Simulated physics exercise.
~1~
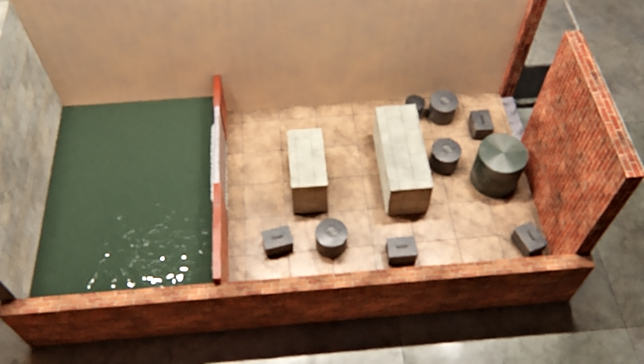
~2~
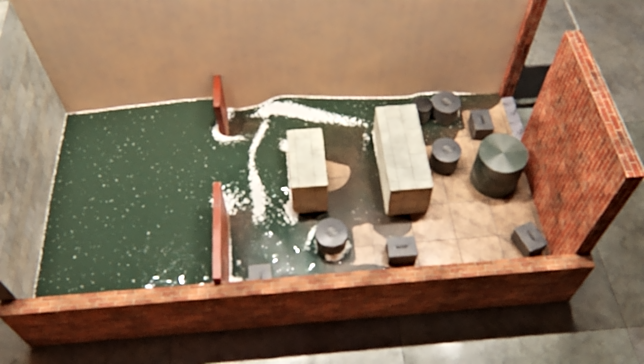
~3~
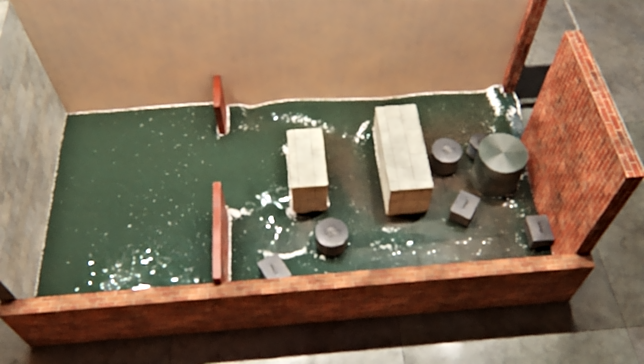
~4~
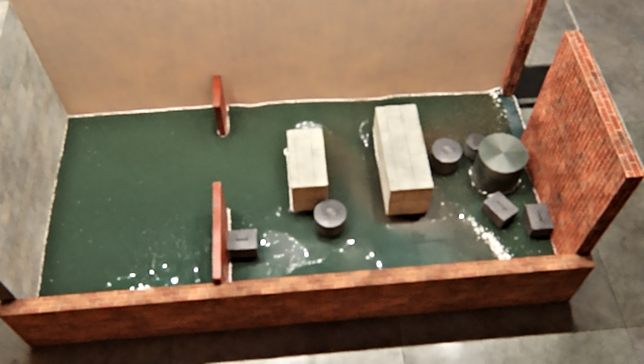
A walled room held green water behind a reddish partition until the water poured through a gap and flooded the tiled side, shifting several small grey tubs and blocks, which ended up scattered in calmer water around the two pale blocks.
